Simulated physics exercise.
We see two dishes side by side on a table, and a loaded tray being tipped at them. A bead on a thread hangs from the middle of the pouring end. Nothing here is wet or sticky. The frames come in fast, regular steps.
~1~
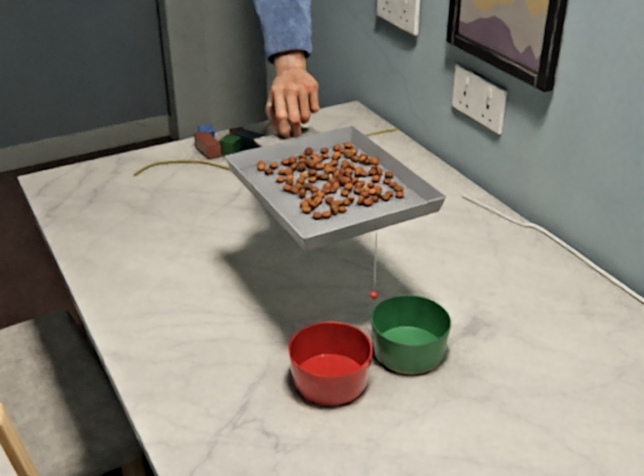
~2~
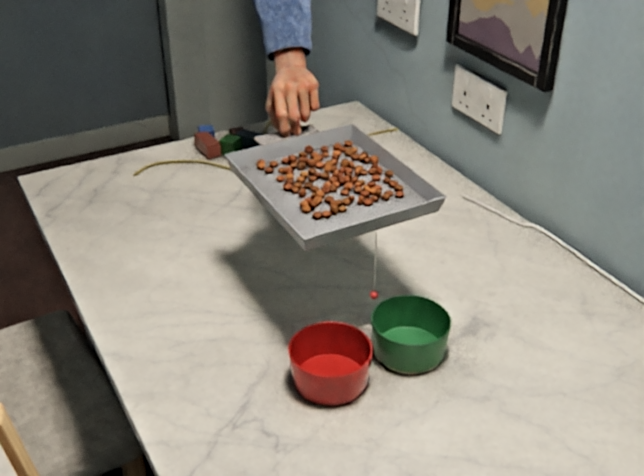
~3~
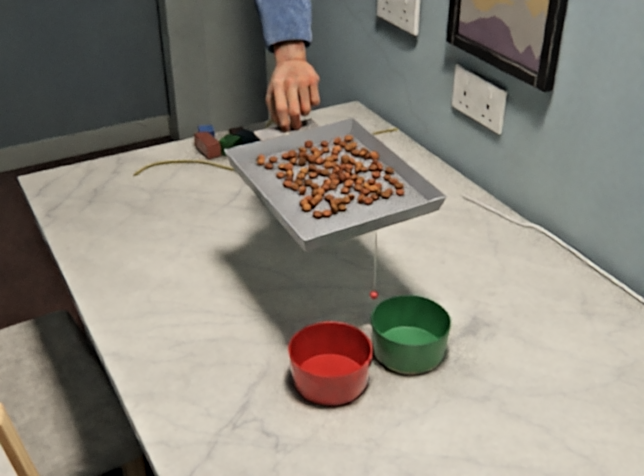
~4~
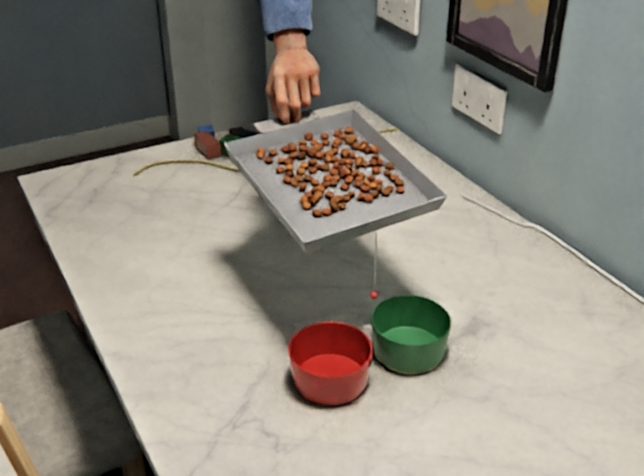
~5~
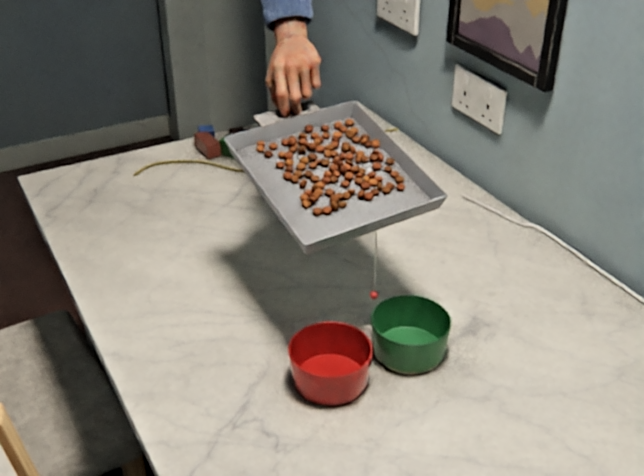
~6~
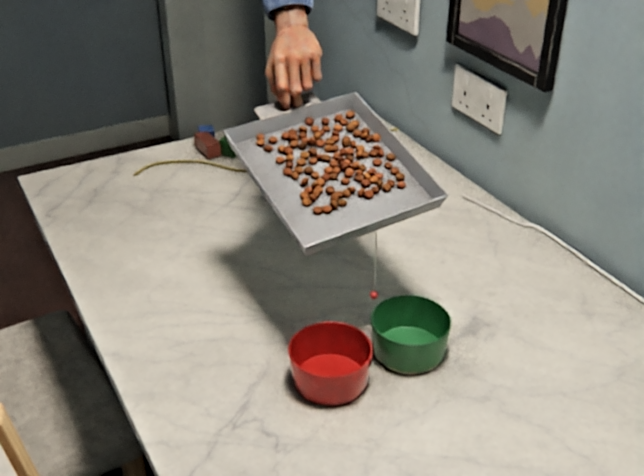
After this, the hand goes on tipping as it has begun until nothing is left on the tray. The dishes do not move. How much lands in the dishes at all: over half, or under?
They take over half between them.
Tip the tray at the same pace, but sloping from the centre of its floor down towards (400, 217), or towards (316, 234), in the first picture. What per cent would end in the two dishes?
Roughly 30 per cent, and 30 per cent.
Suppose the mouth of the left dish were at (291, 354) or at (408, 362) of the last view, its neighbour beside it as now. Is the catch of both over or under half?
In turn: Most of it; not half.
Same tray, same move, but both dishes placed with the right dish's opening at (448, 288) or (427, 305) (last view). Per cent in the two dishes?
About 30 and 80 per cent.
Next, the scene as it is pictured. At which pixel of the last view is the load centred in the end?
At about (337, 368).
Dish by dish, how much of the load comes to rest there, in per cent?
About: Left dish 70, right dish 20 per cent.
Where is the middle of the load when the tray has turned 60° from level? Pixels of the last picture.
At about (345, 229).
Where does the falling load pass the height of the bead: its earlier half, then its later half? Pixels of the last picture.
First near (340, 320), later near (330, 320).
Just after the last frame, tray tipped steeply; almost all on the tray; just a few in the left dish; about a tenth in the air.
A moment on, tray tipped past a quarter turn; roughly half on the tray; roughly a third in the left dish; about a tenth in the right dish; about a tenth outside both; about a tenth in the air.
Further on, tray tipped past a quarter turn; roughly two thirds in the left dish; roughly a quarter in the right dish; about a tenth outside both.
When it is over, tray tipped past a quarter turn; roughly two thirds in the left dish; roughly a quarter in the right dish; about a tenth outside both.
